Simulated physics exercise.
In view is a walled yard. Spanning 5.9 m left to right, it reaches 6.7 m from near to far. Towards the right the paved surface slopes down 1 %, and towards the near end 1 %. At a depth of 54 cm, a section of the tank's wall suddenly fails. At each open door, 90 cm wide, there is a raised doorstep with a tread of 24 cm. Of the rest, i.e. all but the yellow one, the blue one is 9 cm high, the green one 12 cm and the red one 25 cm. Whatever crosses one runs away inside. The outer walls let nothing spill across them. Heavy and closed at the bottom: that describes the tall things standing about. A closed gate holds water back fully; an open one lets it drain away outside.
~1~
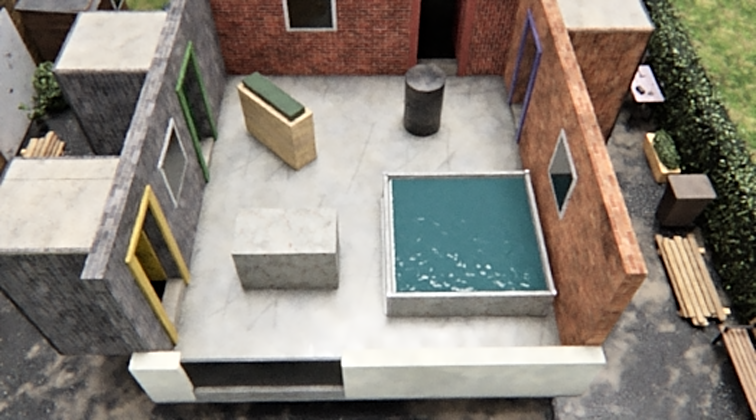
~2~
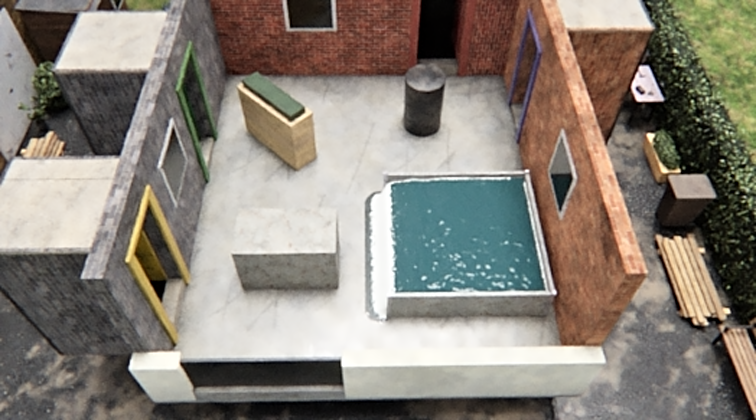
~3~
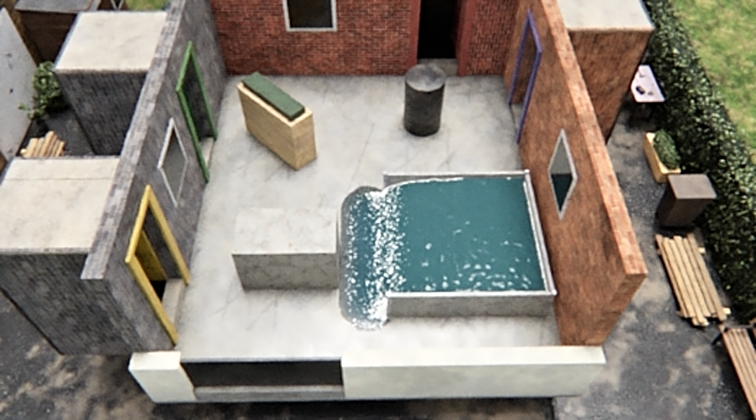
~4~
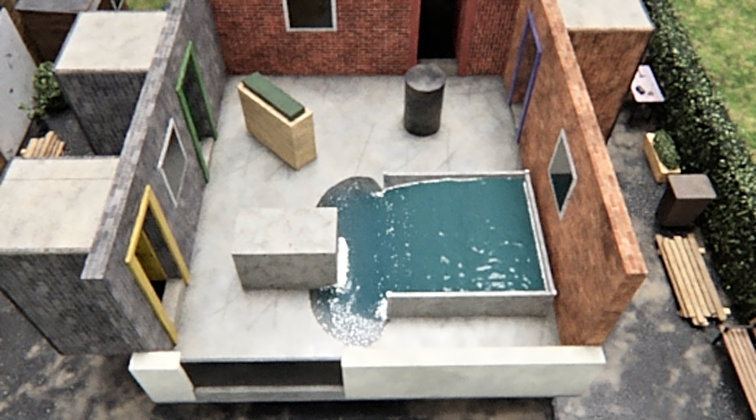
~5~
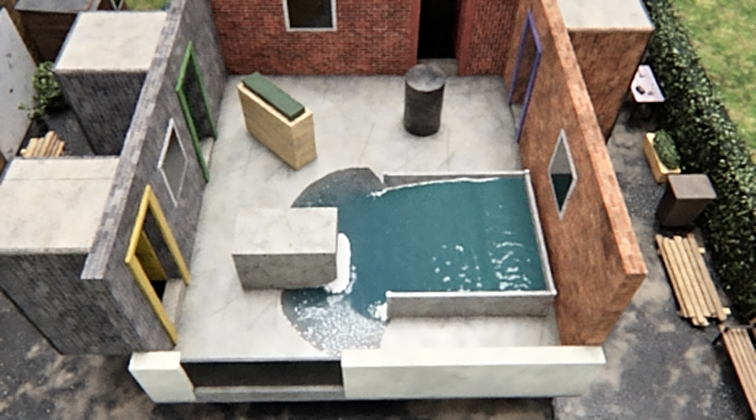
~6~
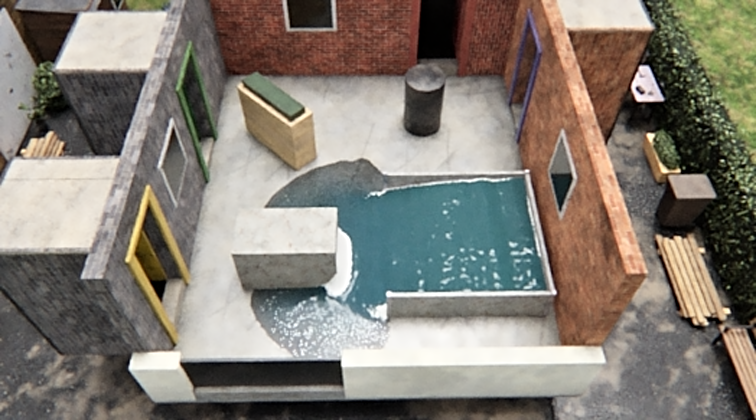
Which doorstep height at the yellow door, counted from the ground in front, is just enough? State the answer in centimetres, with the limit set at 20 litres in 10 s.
A height of roughly 17 cm is just enough.
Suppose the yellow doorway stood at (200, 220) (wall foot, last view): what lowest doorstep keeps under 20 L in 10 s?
18 cm.
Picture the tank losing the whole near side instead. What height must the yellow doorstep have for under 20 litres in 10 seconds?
Then the minimum is about 22 cm.
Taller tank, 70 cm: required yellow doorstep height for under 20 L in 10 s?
Then roughly 23 cm.
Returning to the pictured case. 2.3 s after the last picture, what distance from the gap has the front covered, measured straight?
Reach: Approx. 5.6 m.
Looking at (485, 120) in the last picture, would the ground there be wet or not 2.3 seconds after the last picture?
At that moment it's not yet touched.
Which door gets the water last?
Last: Blue.
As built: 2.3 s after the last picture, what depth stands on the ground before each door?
Door by door in centimetres - blue 0, green 20, yellow 23, red 0.
Then, 0.7 s after the last picture water covers 35 % of the floor, deepest (38 cm) near (343, 262); 11 cm at the yellow door, 0 litres in over its 23 cm doorstep.
Then, 2.3 s after the last picture water covers 60 % of the floor, deepest (30 cm) near (171, 365); 23 cm at the yellow door, 0 litres in over its 23 cm doorstep.
Then, 9.3 s after the last picture water covers 95 % of the floor, deepest (16 cm) near (521, 186); 6 cm at the yellow door, 1 litre in over its 23 cm doorstep.
At the yellow door as built, the water peaked near 24 cm, 2.1 s after the last picture.
Run again over the same 10 s with other heights there, 43 litres in over 14 cm, 12 litres over 18.5 cm. The limit of 20 litres is kept from about 17 cm up.
